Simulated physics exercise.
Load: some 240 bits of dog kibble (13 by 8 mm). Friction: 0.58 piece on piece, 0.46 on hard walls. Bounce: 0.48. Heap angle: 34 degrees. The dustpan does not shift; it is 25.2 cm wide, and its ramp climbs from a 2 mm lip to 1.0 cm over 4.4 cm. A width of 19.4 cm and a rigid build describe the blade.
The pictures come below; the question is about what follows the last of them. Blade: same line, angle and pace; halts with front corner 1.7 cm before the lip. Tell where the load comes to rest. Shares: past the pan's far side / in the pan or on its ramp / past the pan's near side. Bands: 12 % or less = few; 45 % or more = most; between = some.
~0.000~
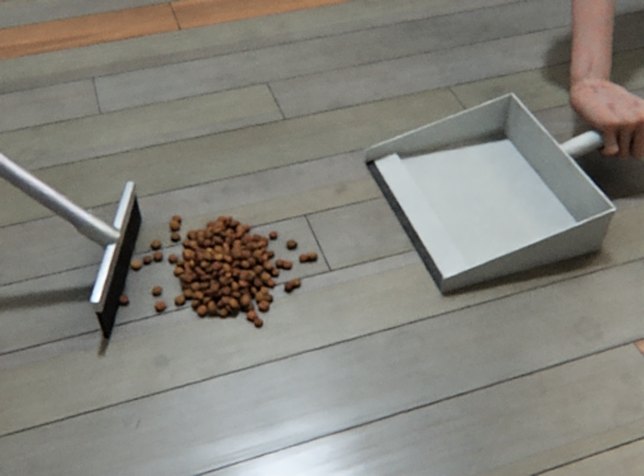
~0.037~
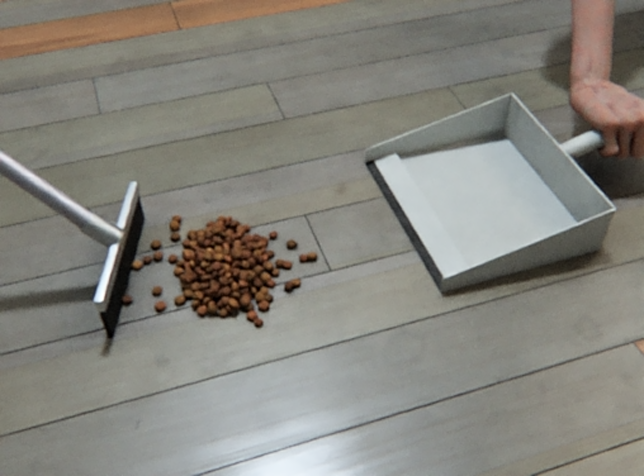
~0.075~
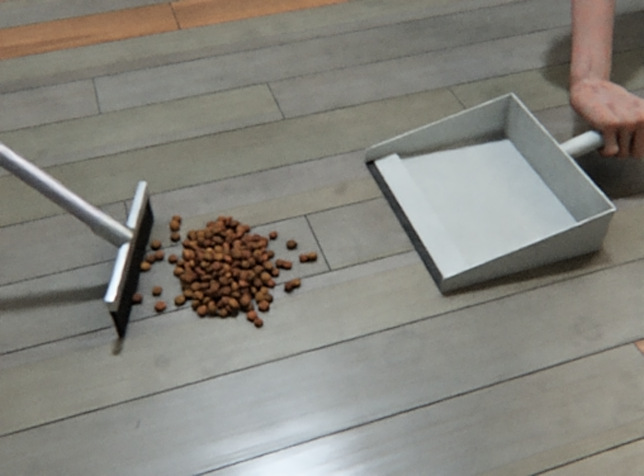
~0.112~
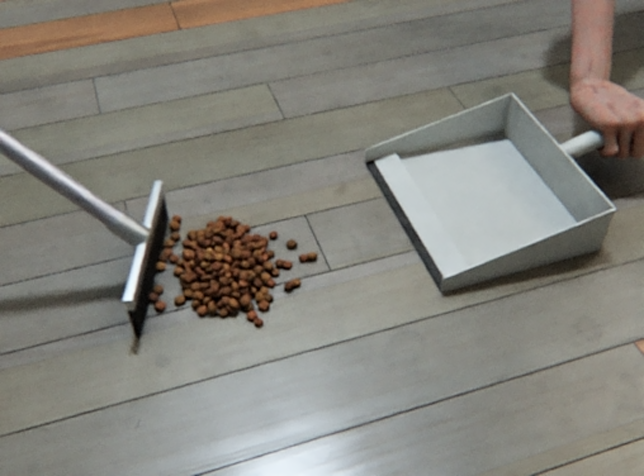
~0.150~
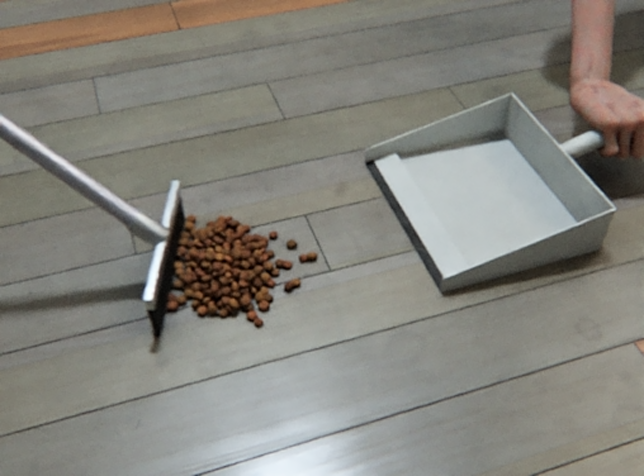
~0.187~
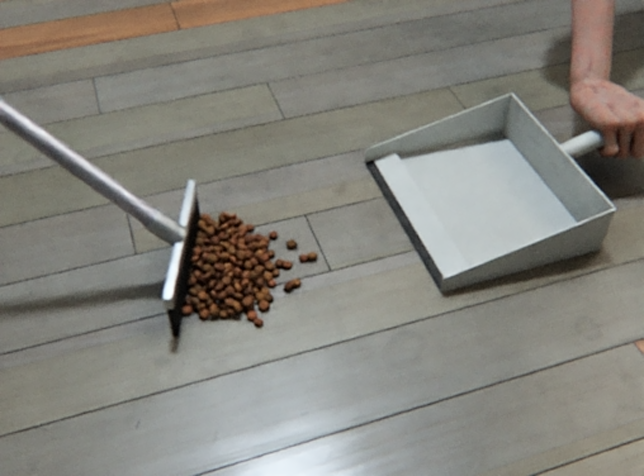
Shares - past the pan's far side: Few; in the pan or on its ramp: Some; past the pan's near side: Some.
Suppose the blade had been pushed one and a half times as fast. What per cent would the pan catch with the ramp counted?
Then around 30 per cent.
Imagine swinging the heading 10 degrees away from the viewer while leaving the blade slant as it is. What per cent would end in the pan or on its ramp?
In that case around 15 per cent.
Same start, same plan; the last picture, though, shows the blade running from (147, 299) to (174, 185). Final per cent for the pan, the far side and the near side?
Per cent by place - pan 15, far side 0, near side 5.
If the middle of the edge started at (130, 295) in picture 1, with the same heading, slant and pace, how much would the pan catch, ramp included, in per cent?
The pan and its ramp would take some 20 per cent.
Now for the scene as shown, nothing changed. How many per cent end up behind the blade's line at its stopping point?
Roughly 15 per cent.
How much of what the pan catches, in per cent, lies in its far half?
Roughly 10 in a hundred.
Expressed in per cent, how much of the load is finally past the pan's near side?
Around 25 in a hundred finish there.
Then, at 0.40 s, middle of the blade 16 cm from the lip; 0 % over the lip, far side 0 %, near side 5 %.
Then, at 0.54 s, middle of the blade 9 cm from the lip; 0 % over the lip, far side 0 %, near side 15 %.
After 0.81 s, middle of the blade 5 cm from the lip; 20 % over the lip, far side 0 %, near side 25 %.
By 1.2 s all is still; far side 0 %, pan 20 %, near side 25 %, in front of the lip or behind the blade 55 %.
